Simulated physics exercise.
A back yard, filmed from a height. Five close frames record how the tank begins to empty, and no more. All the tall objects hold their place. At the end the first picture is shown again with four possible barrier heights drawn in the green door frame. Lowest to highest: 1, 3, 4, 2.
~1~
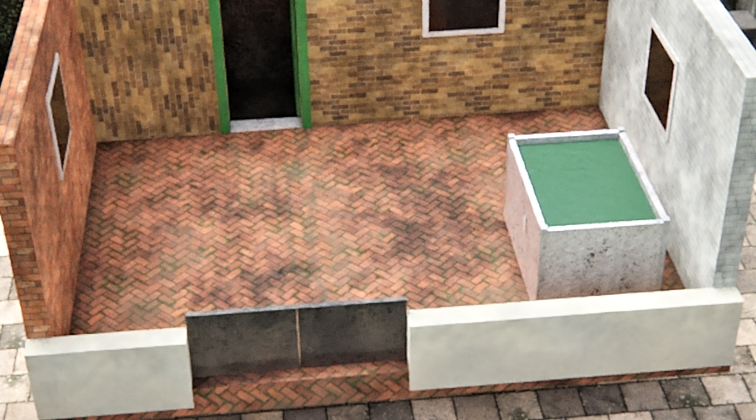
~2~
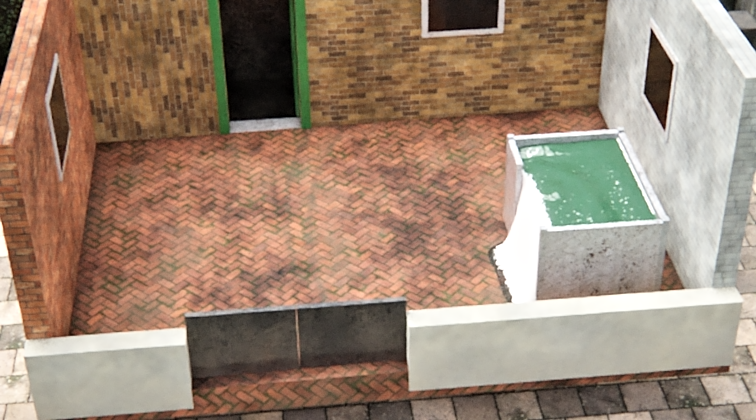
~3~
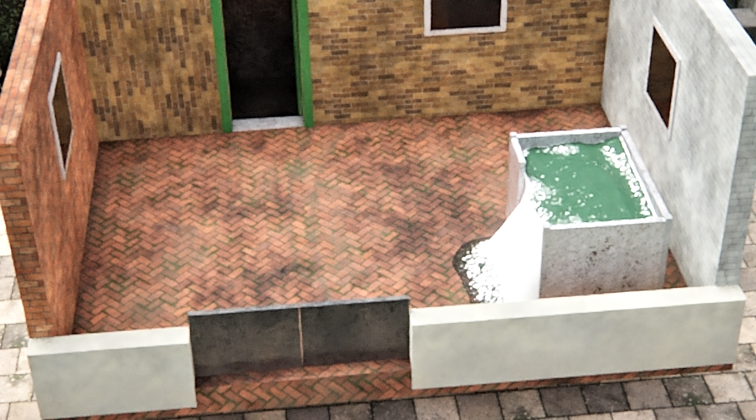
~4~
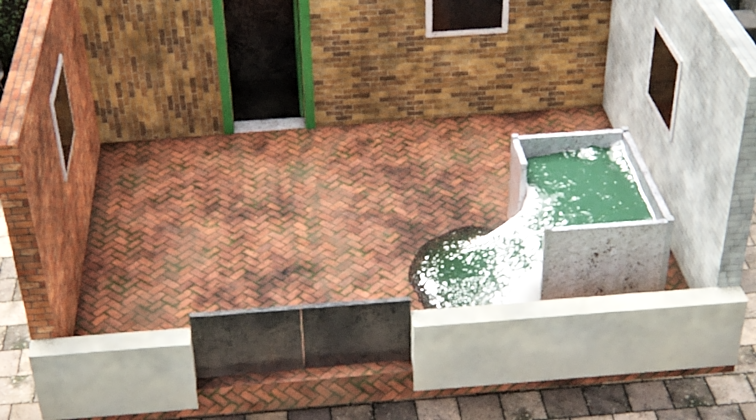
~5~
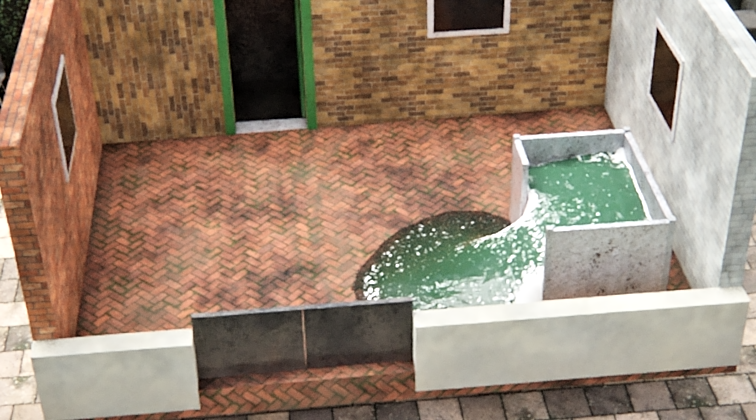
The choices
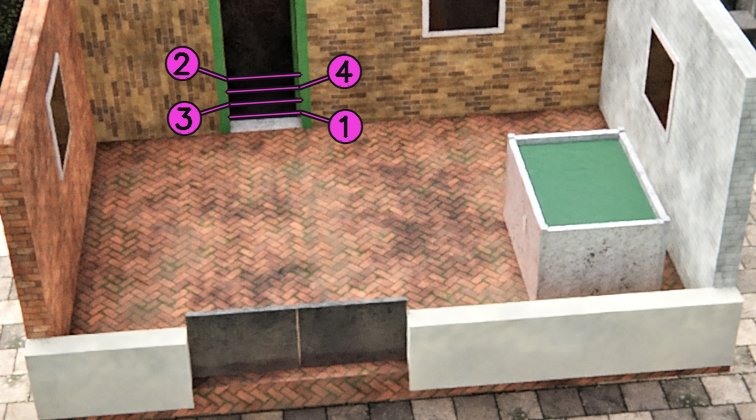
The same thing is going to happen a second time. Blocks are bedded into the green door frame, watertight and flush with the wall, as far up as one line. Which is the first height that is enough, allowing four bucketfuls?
Choose 1.
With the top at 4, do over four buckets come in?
No.
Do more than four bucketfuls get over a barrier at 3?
No.
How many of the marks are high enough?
All of the four.
On the marked copy, 1 at (265, 114); 2 at (263, 76); 3 at (264, 102); 4 at (264, 89); from the bottom up 1, 3, 4, 2.
For height 1, a splash gets over, under a bucket.
For height 2, nothing gets over.
For height 3, nothing gets over.
For height 4, nothing gets over.
